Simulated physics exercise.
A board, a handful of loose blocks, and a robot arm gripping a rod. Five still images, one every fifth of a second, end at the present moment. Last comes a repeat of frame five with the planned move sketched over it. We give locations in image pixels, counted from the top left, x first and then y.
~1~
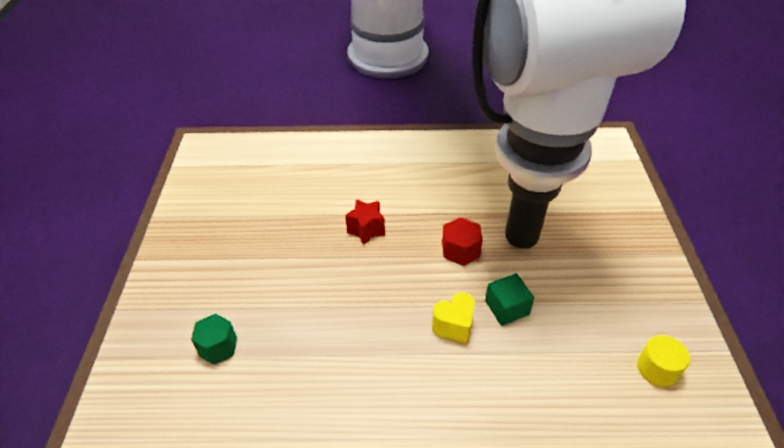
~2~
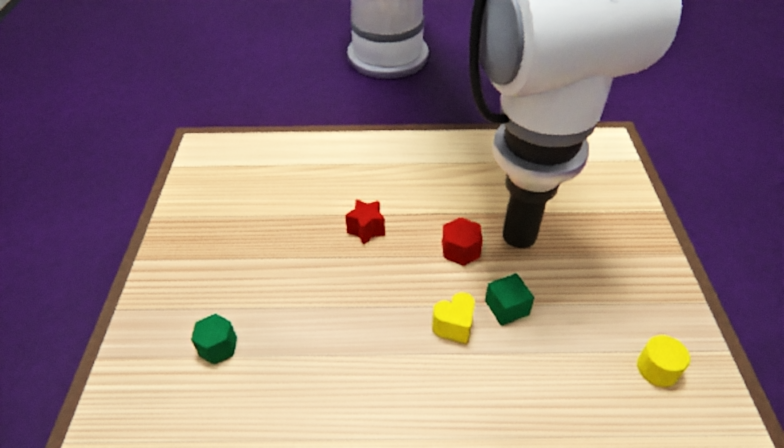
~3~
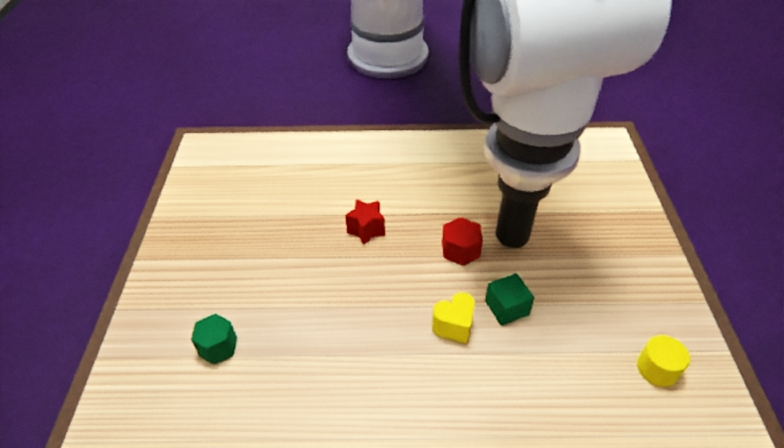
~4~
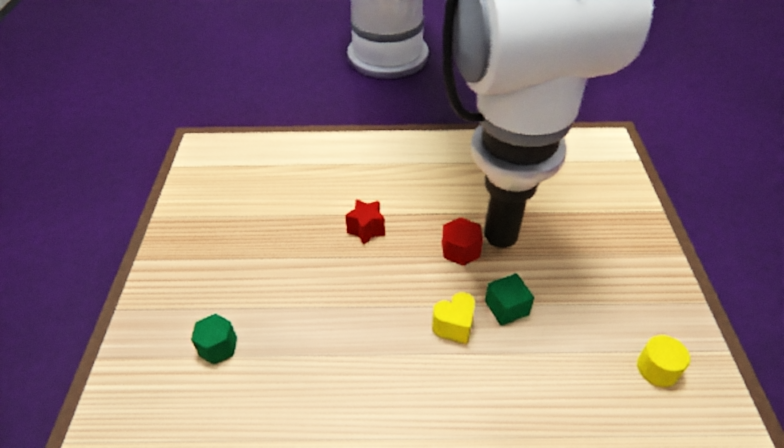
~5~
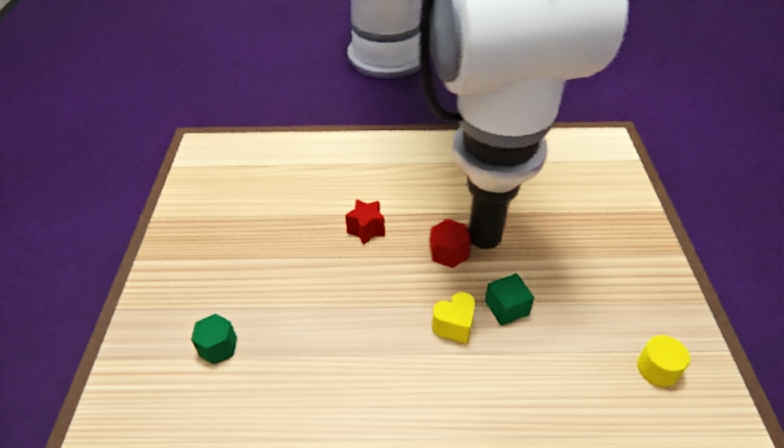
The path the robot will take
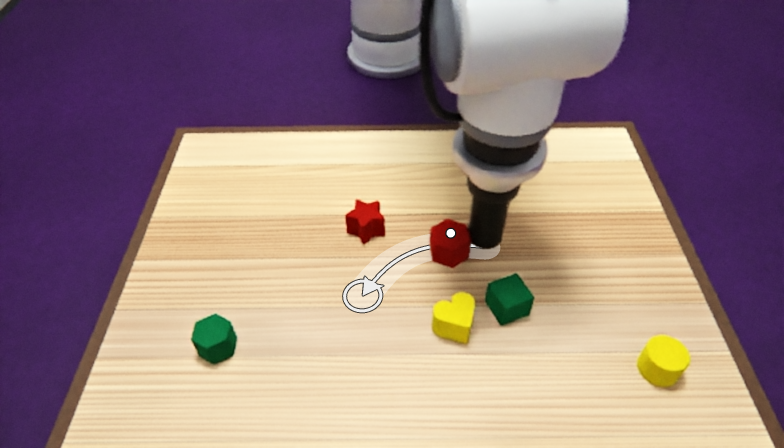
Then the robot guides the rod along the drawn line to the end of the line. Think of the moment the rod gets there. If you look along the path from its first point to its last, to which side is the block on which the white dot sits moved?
Picture yourself facing from the start of the path to its end: The block on which the white dot sits moves off to your right.
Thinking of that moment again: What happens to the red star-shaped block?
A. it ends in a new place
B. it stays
B
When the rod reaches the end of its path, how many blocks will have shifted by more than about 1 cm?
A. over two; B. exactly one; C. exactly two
I'll go with B - exactly one.
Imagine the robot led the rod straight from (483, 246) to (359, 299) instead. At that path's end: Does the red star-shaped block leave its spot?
No, I don't think so.
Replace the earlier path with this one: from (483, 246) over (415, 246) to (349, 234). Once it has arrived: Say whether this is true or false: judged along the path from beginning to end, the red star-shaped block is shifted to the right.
That is true.
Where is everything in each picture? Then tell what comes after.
The first frame shows tip of the rod (522, 237), middles of tops, red star-shaped block (365, 211), red hexagonal block (463, 231).
The second frame shows rod (519, 237), nothing pushed.
The third frame shows rod (512, 237), nothing pushed.
The fourth frame shows rod (501, 237), nothing pushed.
The fifth frame shows rod (485, 238), red star-shaped block (365, 211), red hexagonal block (451, 233).
The line goes from (483, 246) through (435, 246) and (393, 263) to (363, 296); the dot is on the red hexagonal block.
On the path given first. One third of the way, rod (435, 238); red hexagonal block (403, 241), turned 25° anticlockwise.
Two thirds of the way, rod (393, 254); red hexagonal block (357, 256), turned 15° anticlockwise.
At the end, rod (362, 287); red star-shaped block unmoved; red hexagonal block (325, 268), turned 25° clockwise.
